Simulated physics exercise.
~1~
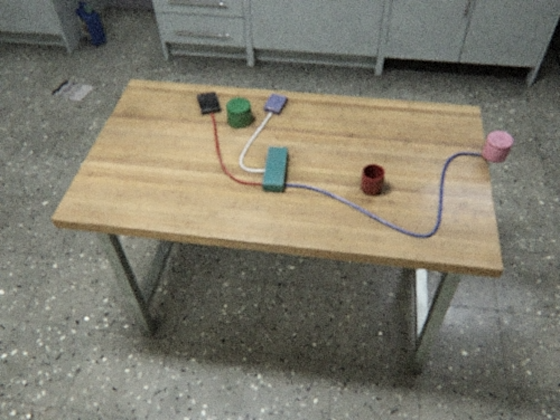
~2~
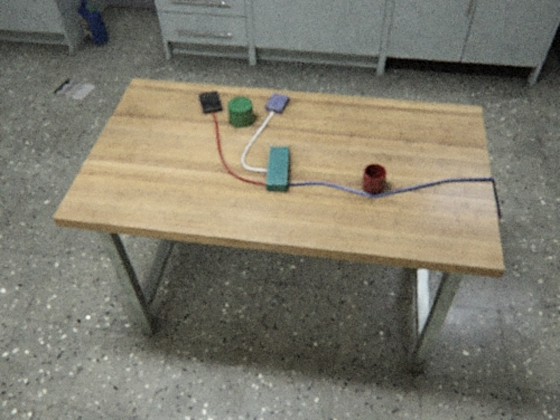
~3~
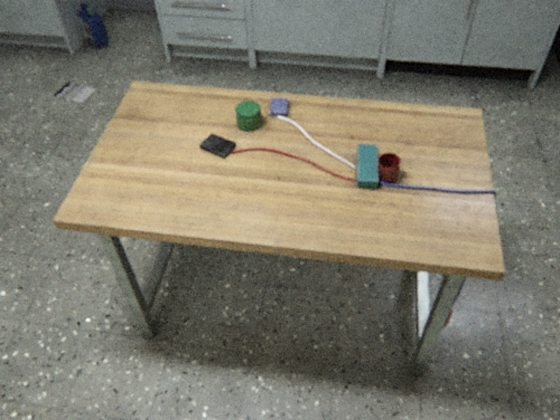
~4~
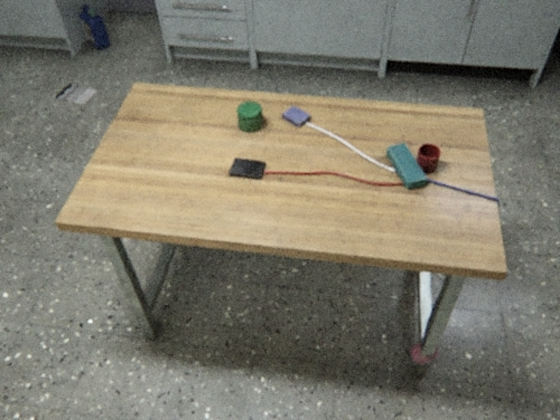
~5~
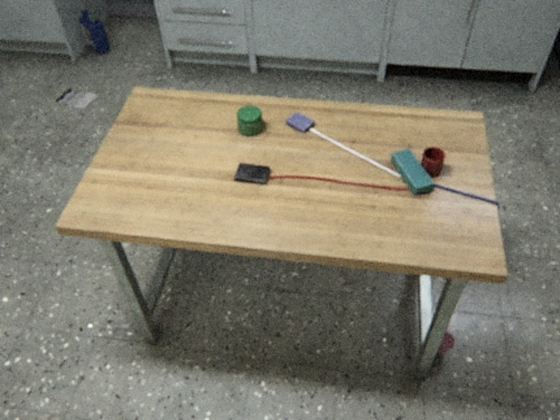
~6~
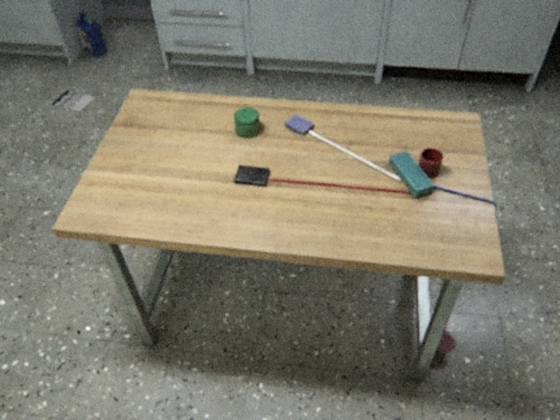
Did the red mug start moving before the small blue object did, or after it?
The red mug started moving first, and the small blue object only began to shift after that.
